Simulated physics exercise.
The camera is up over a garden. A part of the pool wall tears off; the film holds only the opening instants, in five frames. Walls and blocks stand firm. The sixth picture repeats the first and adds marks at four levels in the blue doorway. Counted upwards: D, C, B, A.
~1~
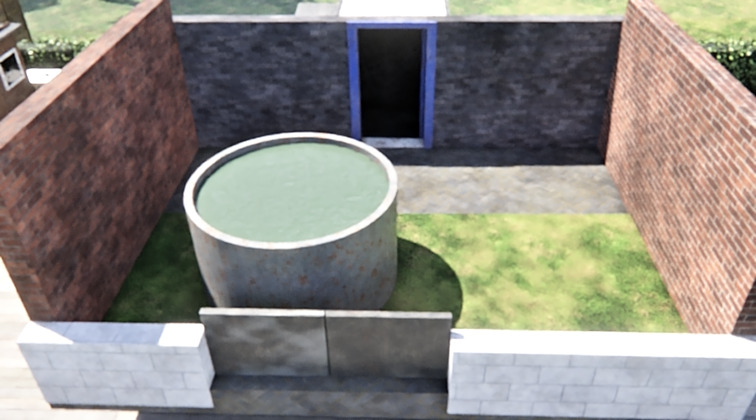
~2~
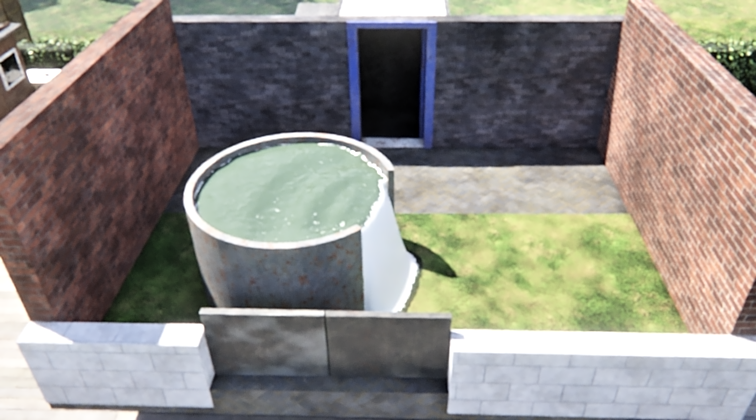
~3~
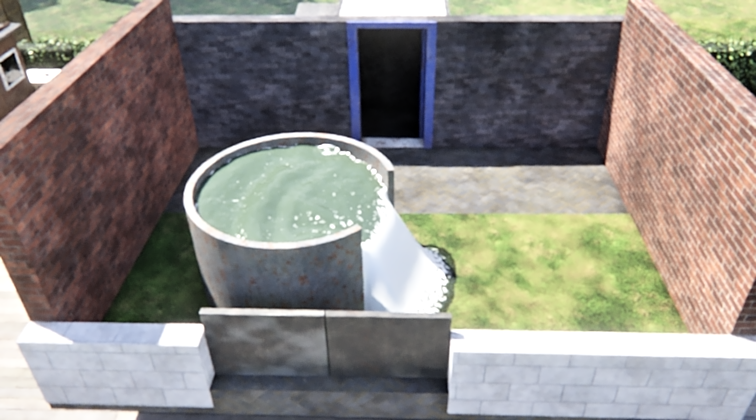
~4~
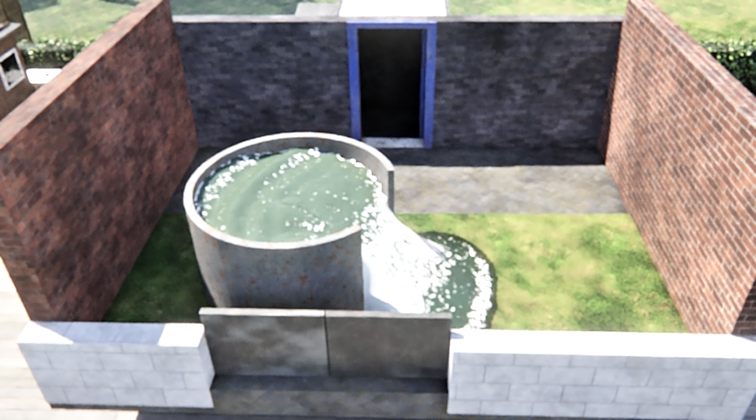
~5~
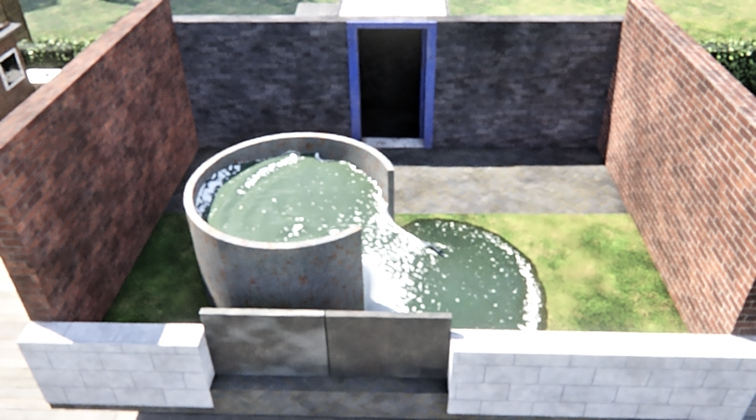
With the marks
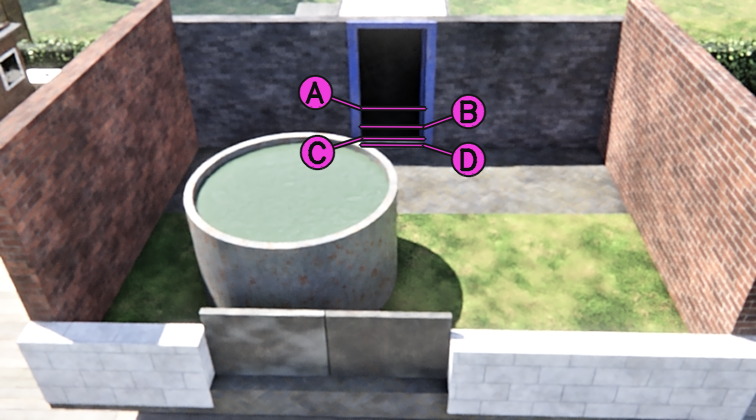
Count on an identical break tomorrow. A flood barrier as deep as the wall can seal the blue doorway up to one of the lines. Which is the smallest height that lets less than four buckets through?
C.
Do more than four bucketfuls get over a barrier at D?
Yes.
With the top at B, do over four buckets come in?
No.
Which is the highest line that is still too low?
That would be D.
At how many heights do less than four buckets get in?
Three of the four.
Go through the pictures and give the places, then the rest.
Water in the pool at rest, its middle at (293, 190); foot of the blue doorway at (392, 147); shut gate at (326, 323), in the first picture.
In the second picture, 2 % of the ground under water, visible out to (411, 255).
In the third picture, 4 % of the ground under water, visible out to (433, 252).
In the fourth picture, 9 % of the ground under water, visible out to (491, 278).
In the fifth picture, 16 % of the ground under water, visible out to (531, 277).
In magenta, A at (392, 108); B at (392, 126); C at (392, 138); D at (392, 145); from the bottom up D, C, B, A.
With A, nothing gets over.
With B, nothing gets over.
With C, a splash gets over, under a bucket.
With D, about 12 bucketfuls get in.
